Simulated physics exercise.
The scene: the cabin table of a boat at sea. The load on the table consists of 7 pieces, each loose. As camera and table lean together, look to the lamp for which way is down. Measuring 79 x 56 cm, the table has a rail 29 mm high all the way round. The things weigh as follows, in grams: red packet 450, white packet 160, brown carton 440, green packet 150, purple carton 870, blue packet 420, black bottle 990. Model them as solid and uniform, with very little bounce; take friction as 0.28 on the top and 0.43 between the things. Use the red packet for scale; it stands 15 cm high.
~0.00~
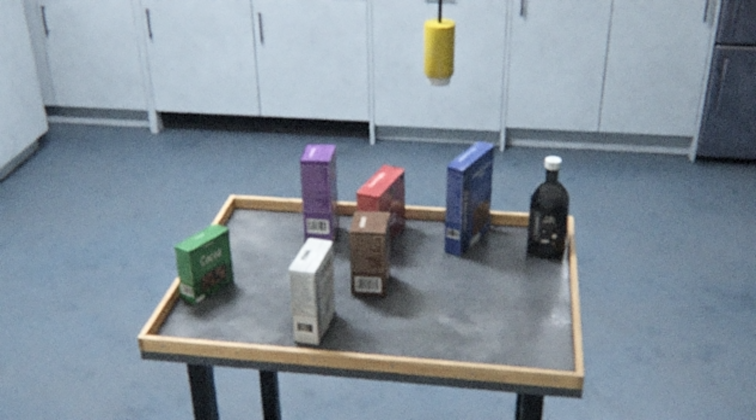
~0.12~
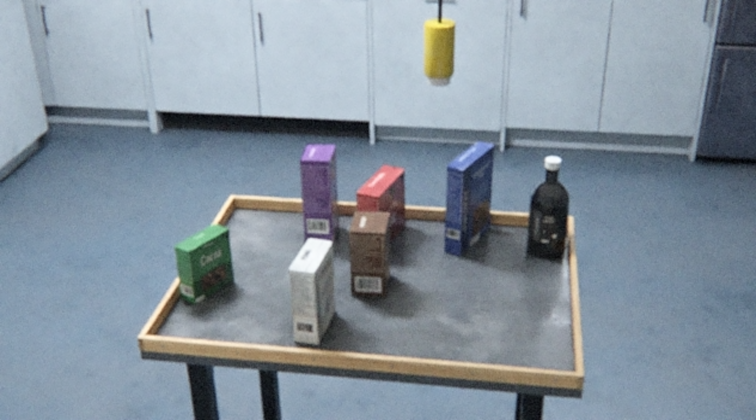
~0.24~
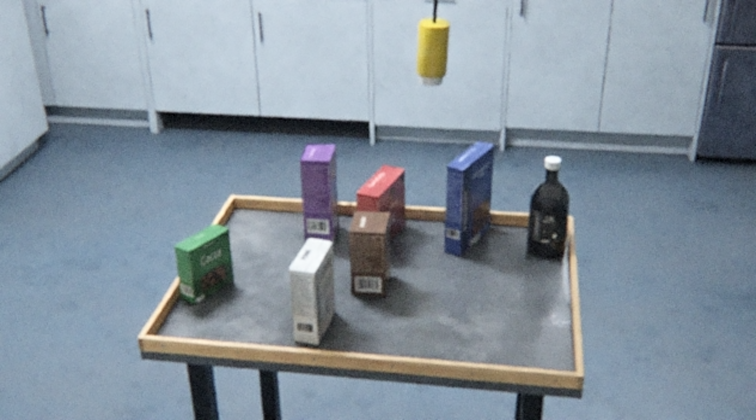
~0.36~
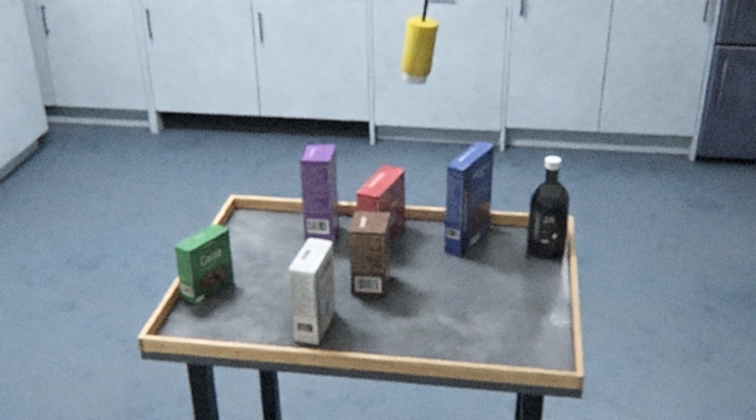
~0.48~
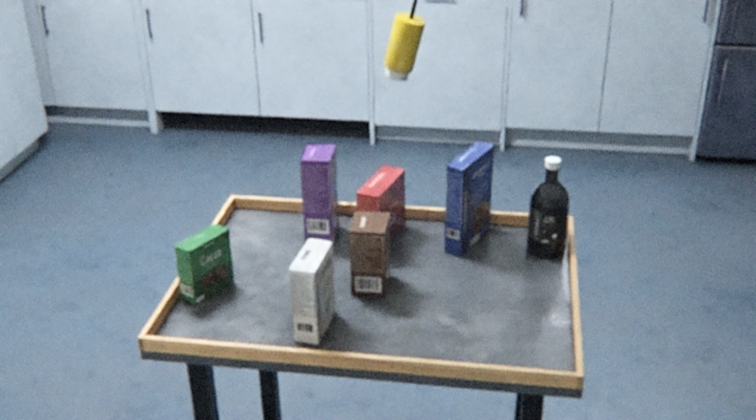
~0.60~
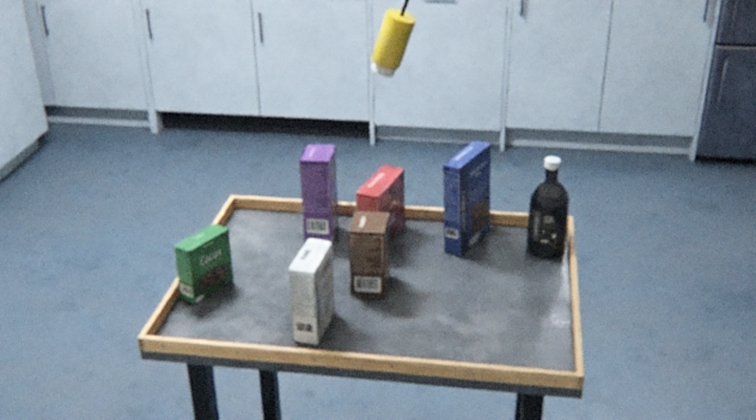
Boat cabin with six packets and cartons and a black bottle standing still on a railed table, yellow lamp swinging left.
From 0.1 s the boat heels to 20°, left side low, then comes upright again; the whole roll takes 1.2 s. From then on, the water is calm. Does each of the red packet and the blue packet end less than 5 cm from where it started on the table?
Red packet: No, it travels further; blue packet: No, it travels further.
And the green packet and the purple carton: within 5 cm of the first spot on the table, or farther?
Green packet: Remains in place. Purple carton: Is displaced.
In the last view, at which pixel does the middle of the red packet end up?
Around pixel (312, 220).
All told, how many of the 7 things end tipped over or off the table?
2.
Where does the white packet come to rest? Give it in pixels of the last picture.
My guess is roughly (279, 289).
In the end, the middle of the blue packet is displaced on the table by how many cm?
I'd say about 15 cm between start and finish.
After 0.90 s, heel 15°, left side down; blue packet tipped 63° from how it sat near (426, 206); red packet tipped 17° from how it sat near (357, 205); brown carton slid 4 cm.
After 1.00 s, heel 10°, left side down; blue packet on its side near (416, 220); red packet tipped 39° from how it sat near (335, 203); purple carton slid 7 cm.
At rest (3.1 s), tipped over on the table, red packet and blue packet; not toppled but over 5 cm from the start, white packet, brown carton, purple carton and black bottle; the last one in place, give or take 5 cm. In the last view, red packet near (312, 220), blue packet near (410, 227).
